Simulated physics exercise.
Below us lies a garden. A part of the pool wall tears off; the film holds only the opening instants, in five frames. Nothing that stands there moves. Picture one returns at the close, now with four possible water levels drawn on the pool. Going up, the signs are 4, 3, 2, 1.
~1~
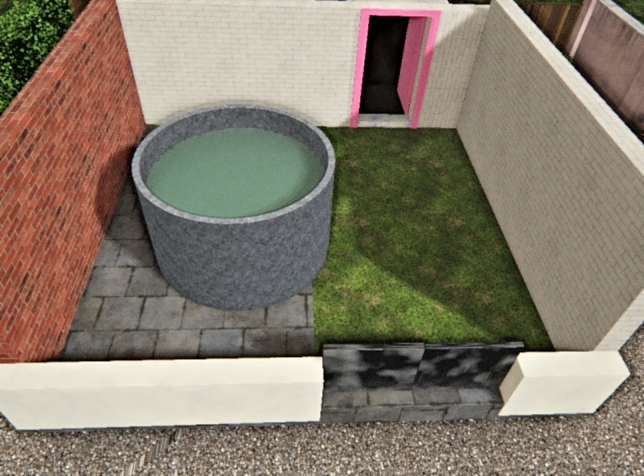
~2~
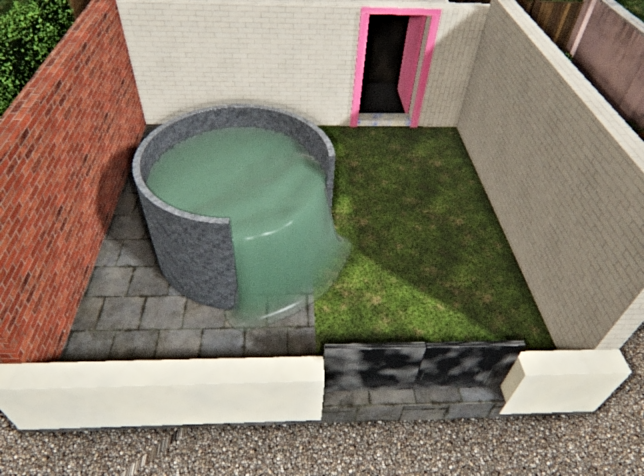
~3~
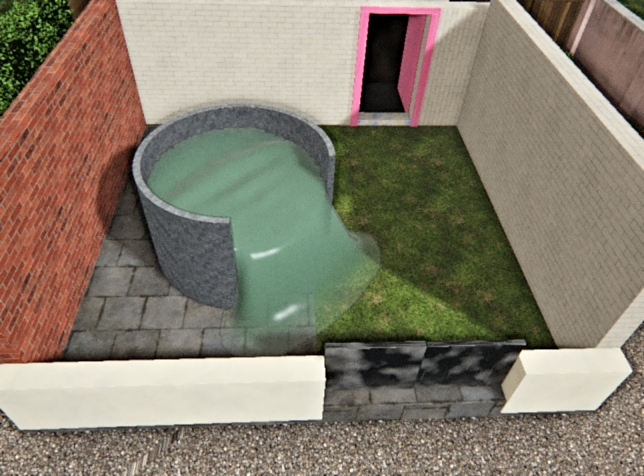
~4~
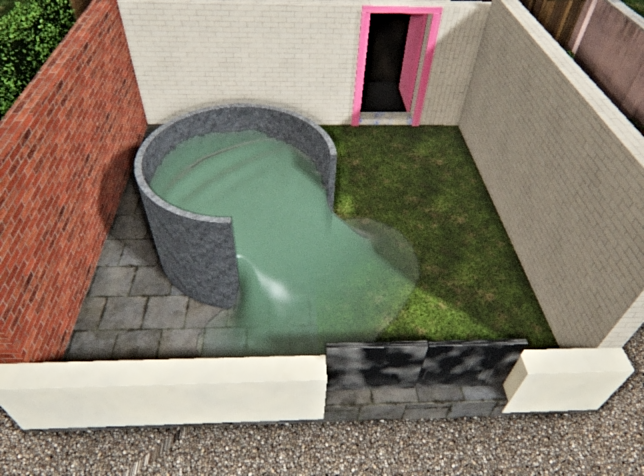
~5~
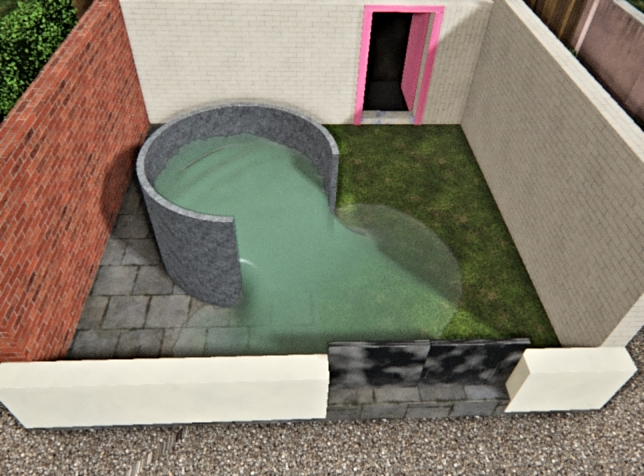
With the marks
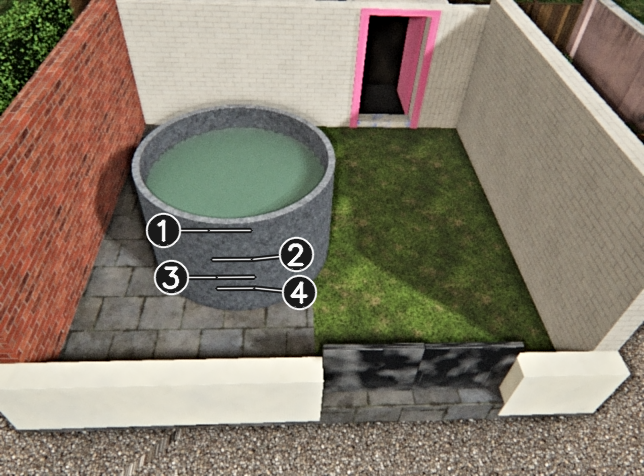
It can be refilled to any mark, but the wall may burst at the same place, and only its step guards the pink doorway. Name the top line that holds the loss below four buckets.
Use mark 3.
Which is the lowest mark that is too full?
2 it is.
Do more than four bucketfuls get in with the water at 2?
Yes, that goes wrong.
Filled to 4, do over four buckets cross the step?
No.
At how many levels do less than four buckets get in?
Two of the four.
In white, 1 at (229, 230); 2 at (232, 259); 3 at (235, 277); 4 at (236, 288); from the bottom up 4, 3, 2, 1.
For mark 1, dozens of bucketfuls pour in.
For mark 2, about 10 bucketfuls get in.
For mark 3, a bucket or two gets in.
For mark 4, nothing gets over.
